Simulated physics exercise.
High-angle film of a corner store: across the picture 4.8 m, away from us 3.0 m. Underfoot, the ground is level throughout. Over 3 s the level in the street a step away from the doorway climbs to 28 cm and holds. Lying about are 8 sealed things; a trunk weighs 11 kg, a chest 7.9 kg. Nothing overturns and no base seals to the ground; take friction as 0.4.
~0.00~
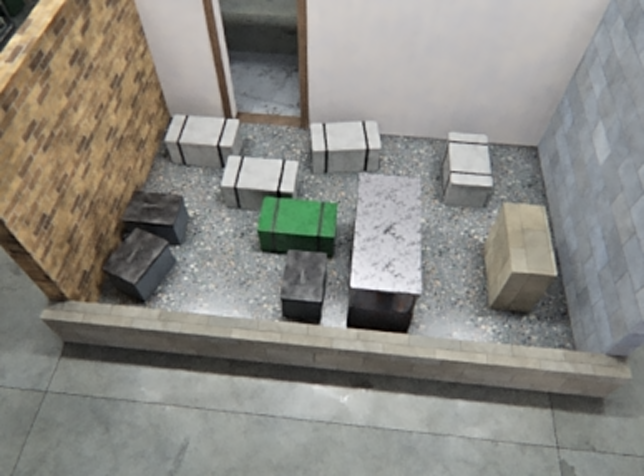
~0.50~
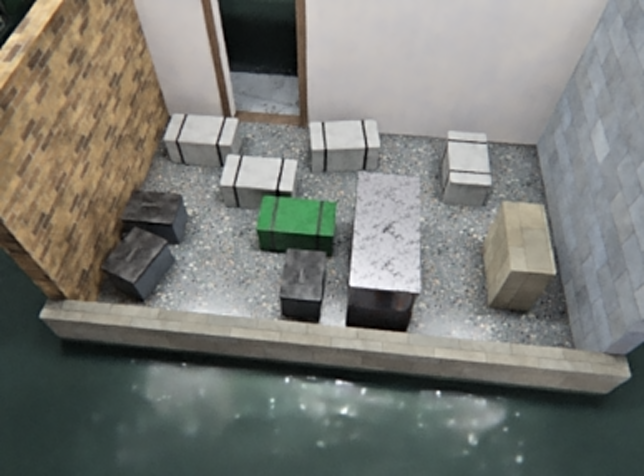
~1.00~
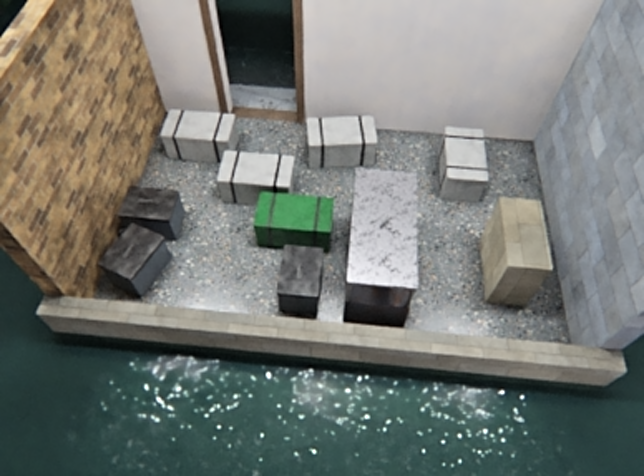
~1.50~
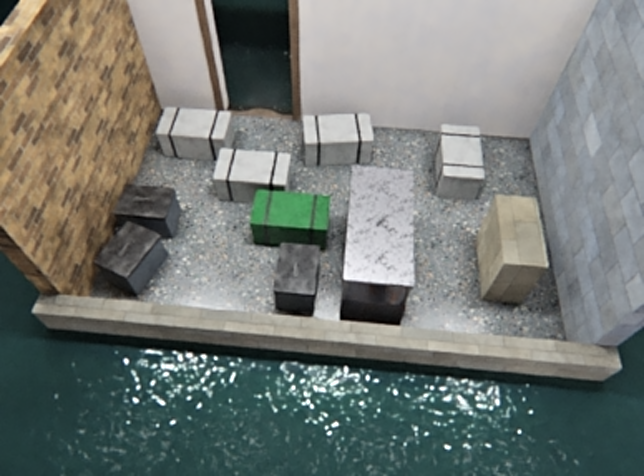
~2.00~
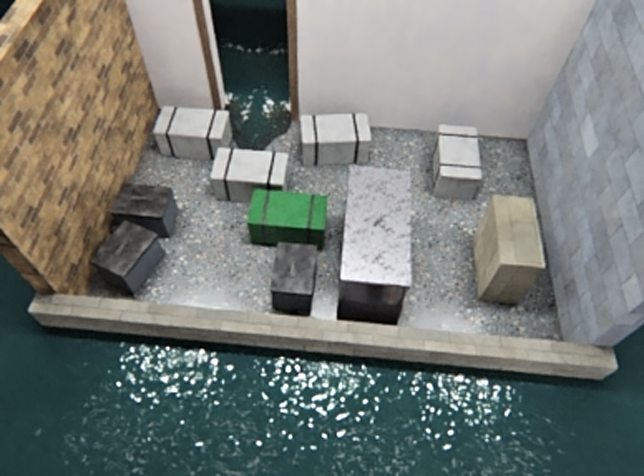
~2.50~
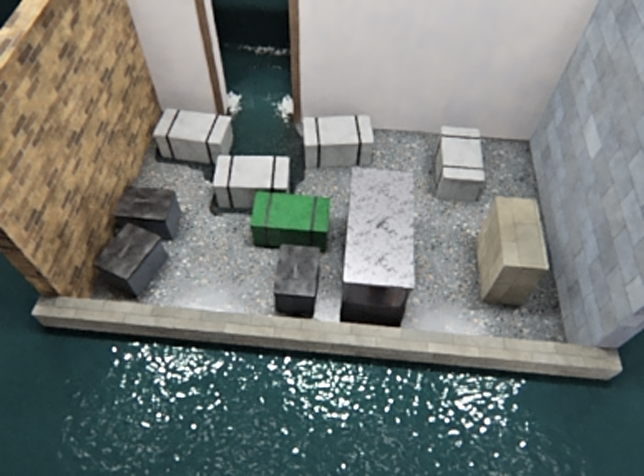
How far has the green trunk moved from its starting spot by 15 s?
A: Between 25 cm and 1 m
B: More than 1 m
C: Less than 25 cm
The answer is A.
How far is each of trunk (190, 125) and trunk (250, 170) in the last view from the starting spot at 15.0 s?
Respectively 80 and 80 centimetres.
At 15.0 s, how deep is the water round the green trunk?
Depth: About 22 cm.
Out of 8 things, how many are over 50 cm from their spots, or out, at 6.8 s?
By that point, 3.
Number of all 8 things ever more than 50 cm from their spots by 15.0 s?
Answer: 6.
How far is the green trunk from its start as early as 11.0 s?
It is about 40 cm out of place by then.
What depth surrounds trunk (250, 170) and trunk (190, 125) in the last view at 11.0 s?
I'd estimate 21 cm for the first and 19 cm for the second.
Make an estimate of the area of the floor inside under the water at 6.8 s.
Near 11.0 m2 in all.
After 3.5 s the green trunk is near (294, 232), 0.3 m from its start, aground; 1 afloat.
After 6.8 s the green trunk is near (284, 243), 0.5 m from its start, afloat; 6 afloat.
After 11.0 s the green trunk is near (298, 236), 0.4 m from its start, afloat; 8 afloat.
After 15.0 s the green trunk is near (275, 246), 0.6 m from its start, afloat; 8 afloat.
